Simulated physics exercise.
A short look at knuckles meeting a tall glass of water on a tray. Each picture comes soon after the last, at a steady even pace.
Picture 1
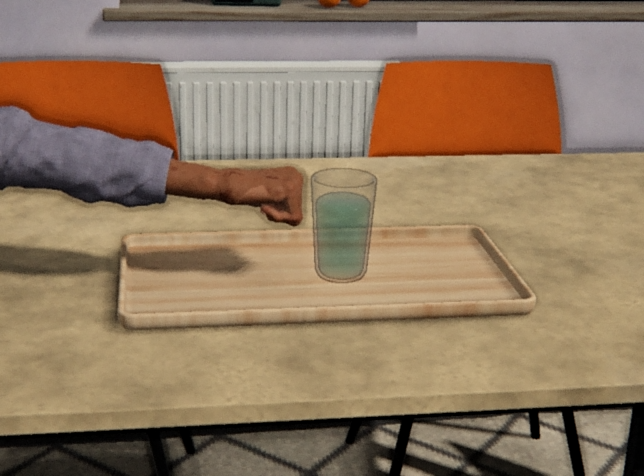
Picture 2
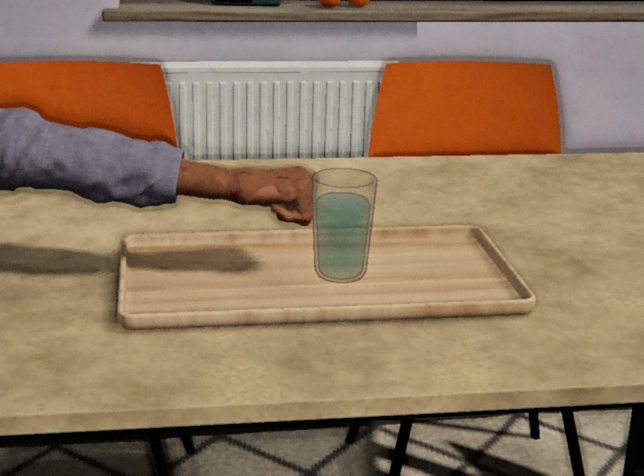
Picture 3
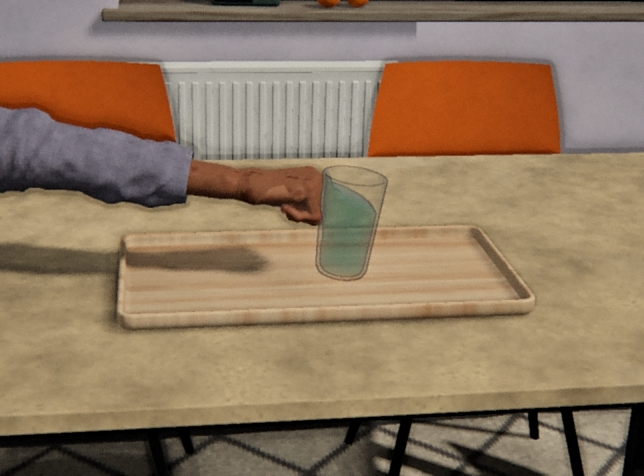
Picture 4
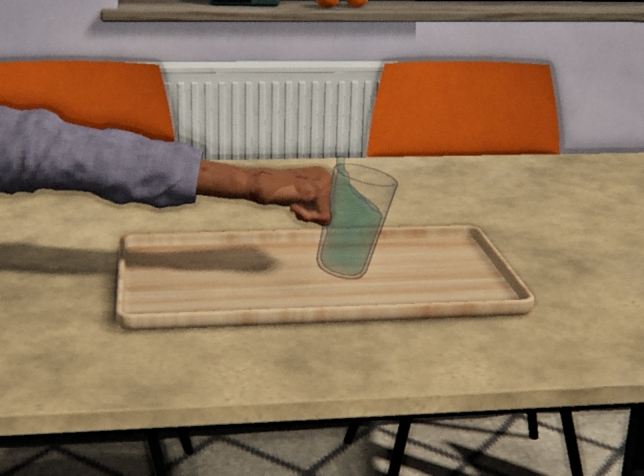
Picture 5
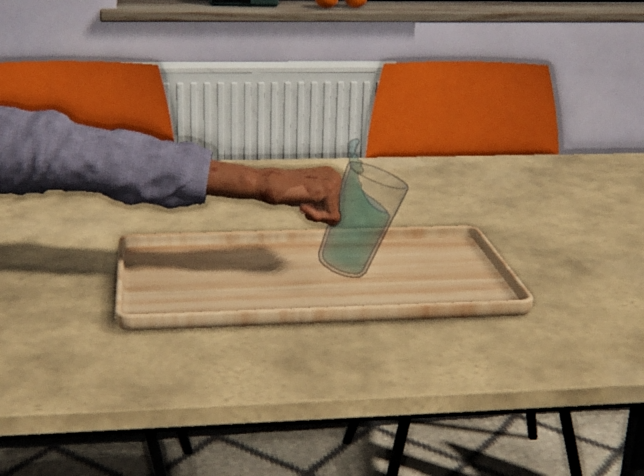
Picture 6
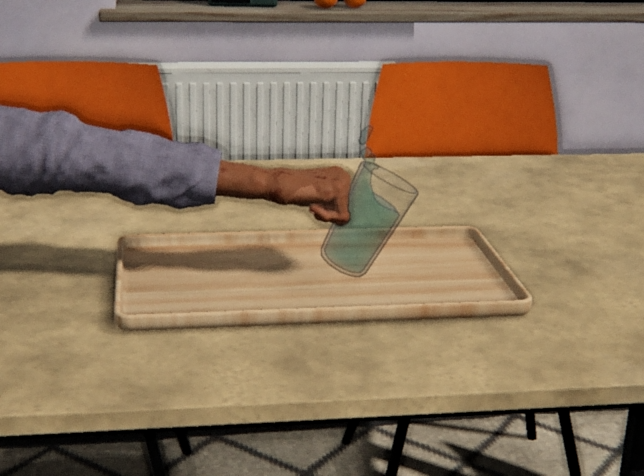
At a pale table with orange chairs behind it, a hand in a grey-blue sleeve reaches from the left toward a tall glass of green-tinted water on a wooden tray. The knuckles meet the glass and push it, leaning it steadily rightward while the water sloshes and a little leaps above the rim.
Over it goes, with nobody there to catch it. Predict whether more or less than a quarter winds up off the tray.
Most likely under three quarters will stay on the tray.
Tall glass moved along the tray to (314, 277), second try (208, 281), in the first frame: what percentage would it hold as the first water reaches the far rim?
In turn 70 and 40 in a hundred.
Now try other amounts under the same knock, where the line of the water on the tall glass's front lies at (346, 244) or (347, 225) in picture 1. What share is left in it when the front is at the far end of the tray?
85 % and 85 %.
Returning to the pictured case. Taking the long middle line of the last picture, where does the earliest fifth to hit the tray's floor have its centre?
It lands around (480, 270).
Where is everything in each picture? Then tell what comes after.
In the first picture, it leans 0°; its right rim is at (375, 179); the water meets the walls at (315, 200) and (369, 199); the tray's far rim is at (504, 261); the tray is clear ahead.
In the second picture, it leans 0°; its right rim is at (375, 179); the water meets the walls at (315, 200) and (369, 199).
In the third picture, it leans 6°; its right rim is at (385, 180); the water meets the walls at (325, 177) and (371, 200).
In the fourth picture, it leans 13°; its right rim is at (395, 182); the water meets the walls at (336, 169) and (380, 206); 1 per cent is over the edge.
In the fifth picture, it leans 20°; its right rim is at (405, 186); the water meets the walls at (340, 197) and (390, 208); 2 per cent is over the edge.
In the sixth picture, it leans 27°; its right rim is at (415, 192); the water meets the walls at (342, 210) and (398, 207); 2 per cent is over the edge.
A moment on, the tall glass lies on its side and 92 per cent is in the glass, 0 on the tray and 7 above or beyond its rim.
Next, the tall glass lies on its side and 47 per cent is in the glass, 28 on the tray and 26 above or beyond its rim.
Then the tall glass lies on its side and 26 per cent is in the glass, 31 on the tray and 43 above or beyond its rim.
Later the tall glass lies on its side and 14 per cent is in the glass, 43 on the tray and 43 above or beyond its rim.
At rest 57 per cent is held by tray and glass, 43 is off the tray.
